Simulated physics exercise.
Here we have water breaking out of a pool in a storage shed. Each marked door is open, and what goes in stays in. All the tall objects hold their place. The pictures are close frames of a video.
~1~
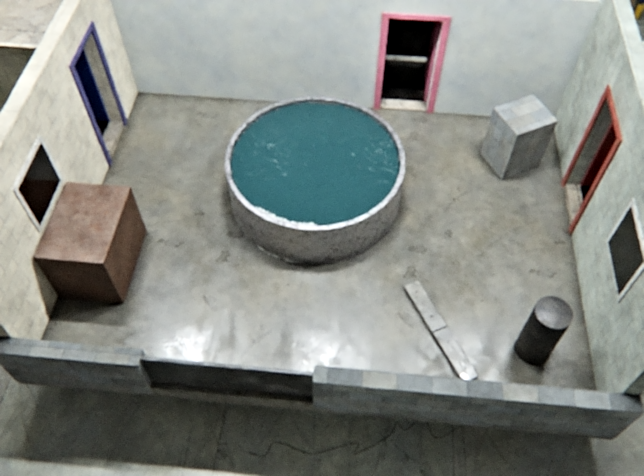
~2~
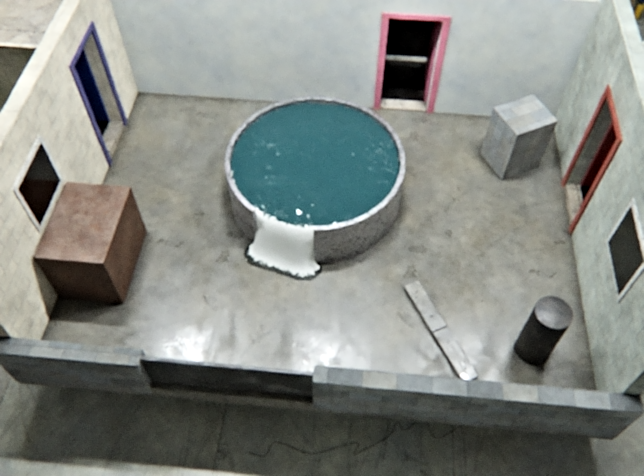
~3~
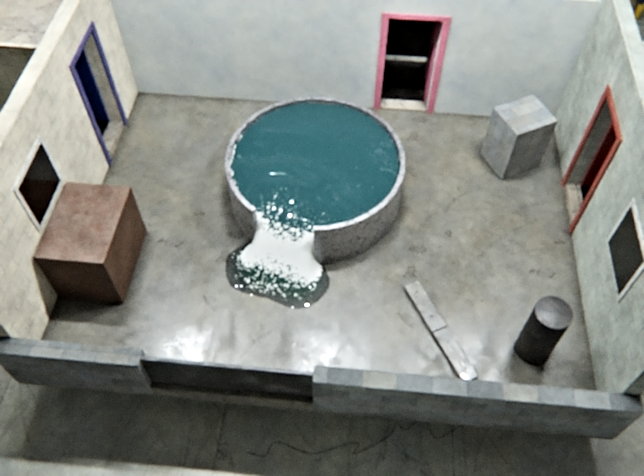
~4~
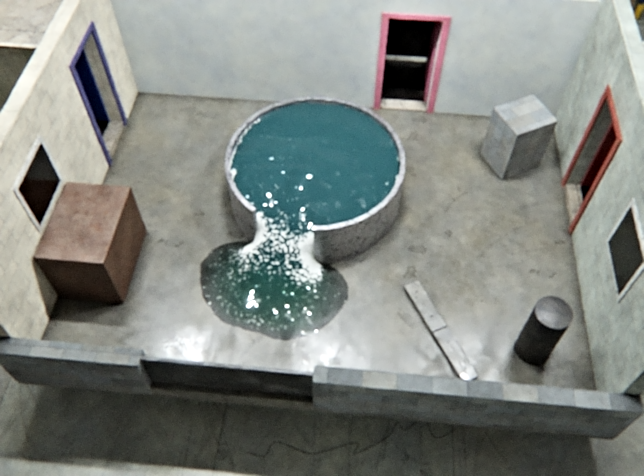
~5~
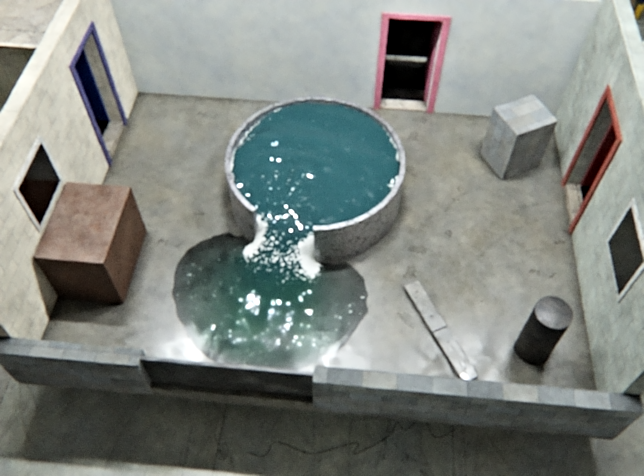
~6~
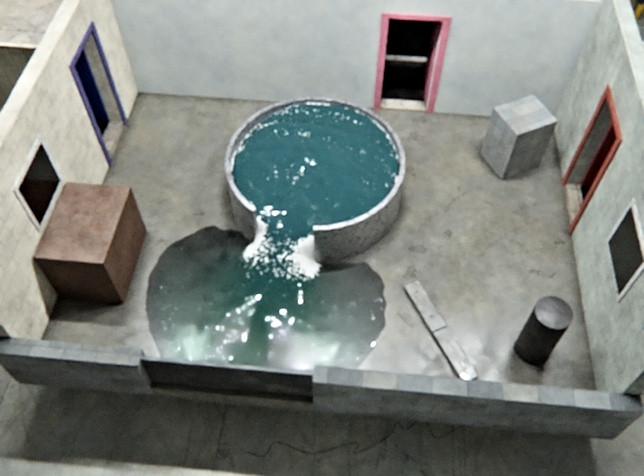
Water bursts through the front of a round, stone-rimmed pool in a grey-floored storage shed, seen steadily from high above. Around the pool stand a reddish-brown box at left, a pale grey block and dark cylinder at right, a low plank, and doorways edged blue, pink and red. White froth pours out first, then a dark green puddle spreads widely toward the low front wall and the brown box.
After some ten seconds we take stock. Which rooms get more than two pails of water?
One by one: The blue door admits no more than that; the red door admits no more than that; the pink door lets in a lot.
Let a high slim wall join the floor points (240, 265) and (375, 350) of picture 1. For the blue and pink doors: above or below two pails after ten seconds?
My reading: The blue door stays under, the pink door floods.
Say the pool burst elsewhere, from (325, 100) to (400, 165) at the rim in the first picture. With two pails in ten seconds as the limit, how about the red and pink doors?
One by one: Red is over; pink passes that mark.
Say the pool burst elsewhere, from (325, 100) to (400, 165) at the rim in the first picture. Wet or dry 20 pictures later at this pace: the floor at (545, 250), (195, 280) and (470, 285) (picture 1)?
In turn: Wet, dry, flooded.
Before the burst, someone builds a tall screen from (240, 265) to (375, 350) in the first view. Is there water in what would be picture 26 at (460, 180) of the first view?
At that place: Dry.
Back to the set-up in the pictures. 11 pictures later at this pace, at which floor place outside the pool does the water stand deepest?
Close to (34, 360).
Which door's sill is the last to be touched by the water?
It is the one in pink.
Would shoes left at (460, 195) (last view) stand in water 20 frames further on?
At that place: Dry.
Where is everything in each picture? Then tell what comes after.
The first frame shows the pool at (315, 161) is whole and still.
In the second frame, the front is at (316, 271), out from the gap at (284, 245).
In the third frame, the front is at (300, 303), out from the gap at (284, 246).
In the fourth frame, the front is at (226, 317), out from the gap at (284, 247).
In the fifth frame, water pours out at (284, 247) and has run to (211, 353).
In the sixth frame, water pours out at (284, 247) and has run to a hidden place.
A moment on, water covers 25 % of the floor; the blue door not reached, the red door not reached, the pink door not reached.
Next, water covers 30 % of the floor; the blue door not reached, the red door not reached, the pink door not reached.
Then, water covers 55 % of the floor; the blue door wet at the sill, nothing in, the red door not reached, the pink door not reached.
Later, water covers 85 % of the floor; the blue door wet at the sill, nothing in, the red door wet at the sill, nothing in, the pink door not reached.
In the end, water covers 100 % of the floor; the blue door under two buckets in, the red door under two buckets in, the pink door far over two buckets in.
